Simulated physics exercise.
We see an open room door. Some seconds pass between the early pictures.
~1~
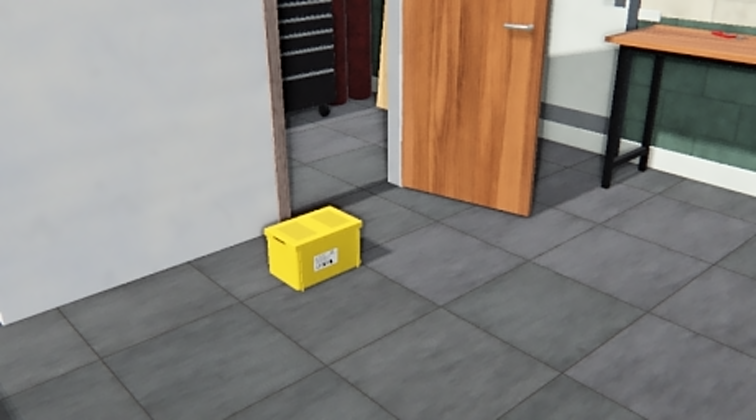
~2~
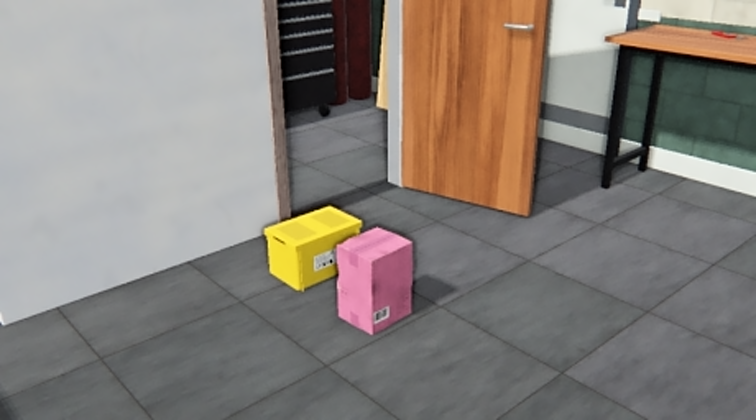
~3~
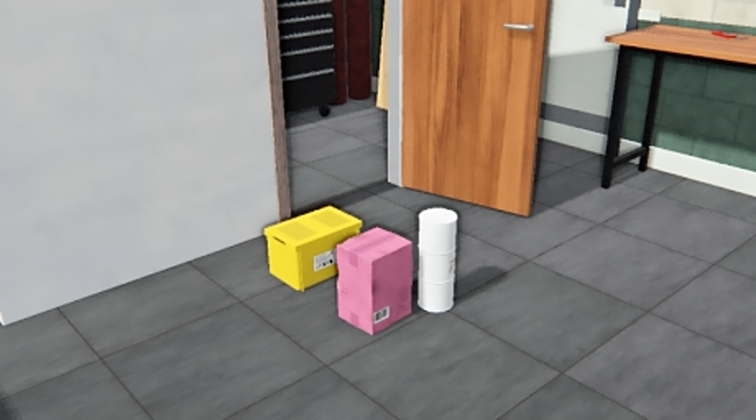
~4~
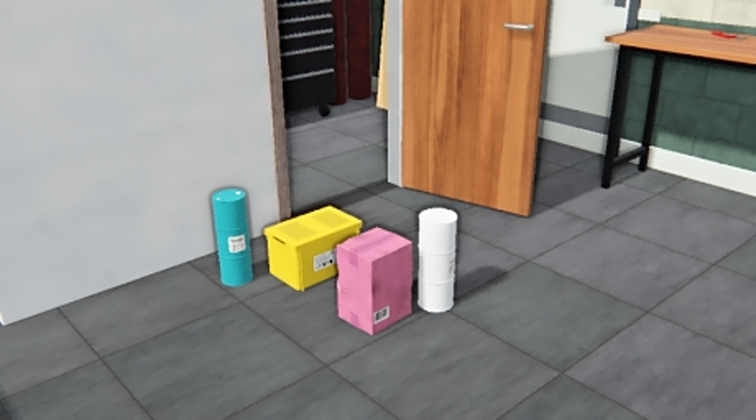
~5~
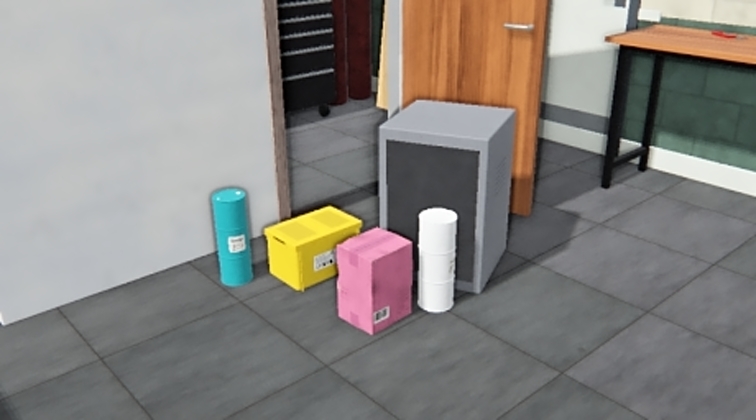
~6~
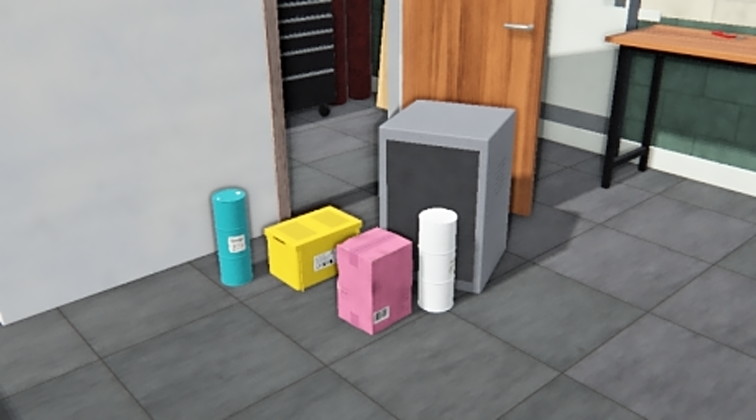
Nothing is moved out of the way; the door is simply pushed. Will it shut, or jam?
The door stops short.
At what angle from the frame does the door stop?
Some 75° open.
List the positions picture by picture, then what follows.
In the first picture, door wide open and still.
In the second picture, door wide open and still.
In the third picture, door wide open and still; pink box (375, 280); yellow tote (315, 248).
In the fourth picture, door wide open and still; white canister (437, 261); turquoise canister (233, 238).
In the fifth picture, door wide open and still; pink box (375, 280); yellow tote (315, 248).
In the sixth picture, door wide open and still; grey appliance (447, 193); white canister (437, 261).
Then, 0.60 s on from there, door at 91°.
Then, 0.80 s on from there, door at 82°.
In the end, door at 73°; all 5 unmoved. At the end, from the last picture's camera, grey appliance near (447, 193).
